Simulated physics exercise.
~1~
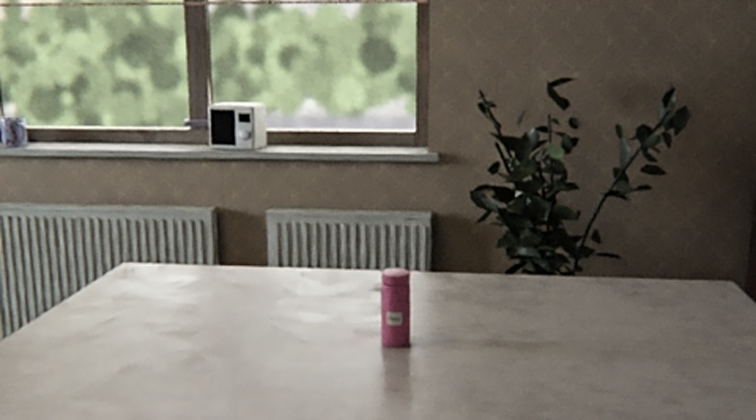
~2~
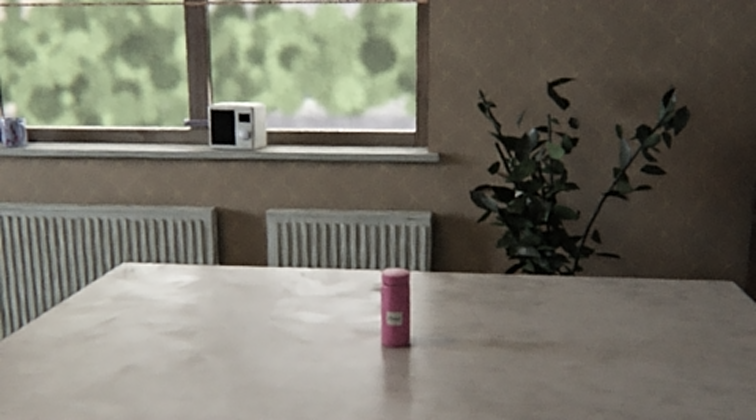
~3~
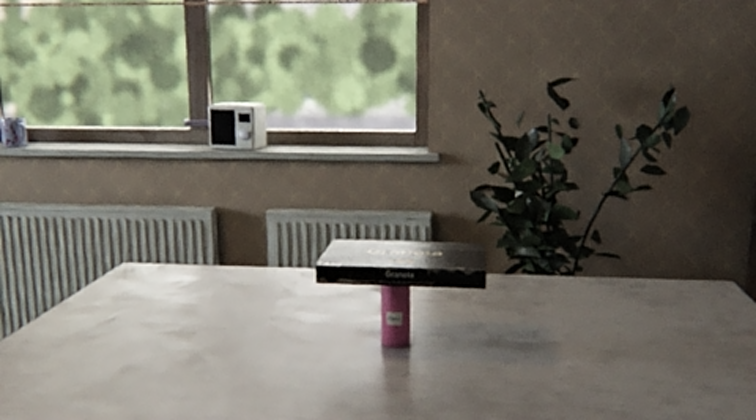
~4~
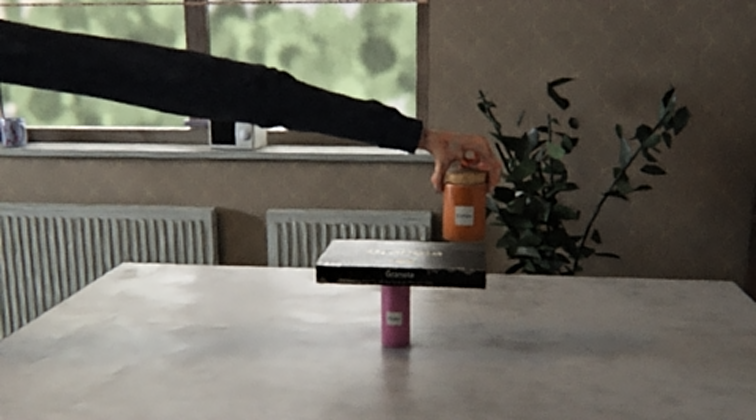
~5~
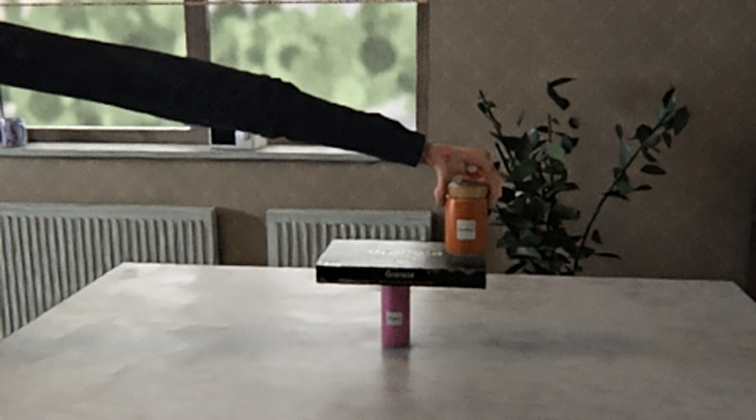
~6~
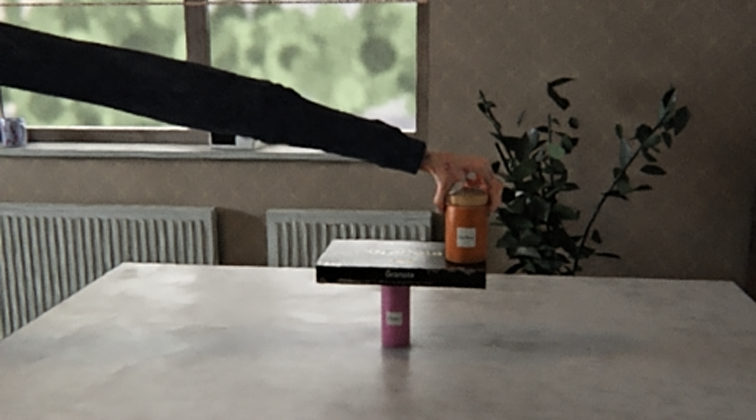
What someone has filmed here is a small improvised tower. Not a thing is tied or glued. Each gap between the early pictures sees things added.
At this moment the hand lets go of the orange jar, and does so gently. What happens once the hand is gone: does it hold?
The stack does not stand firm.
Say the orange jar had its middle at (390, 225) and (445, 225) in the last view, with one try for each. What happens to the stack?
First case: It remains standing; second case: It collapses.
Then, 0.40 s after the last picture, orange jar now fallen; black packet tipped 46° from how it was.
Then, 0.50 s after the last picture, black packet tipped 57° from how it was.
Then, 0.70 s after the last picture, black packet now fallen; pink shaker on its side.
Then, 0.80 s after the last picture, pink shaker now fallen.
By the end, fallen, orange jar, black packet and pink shaker. The stack comes apart.
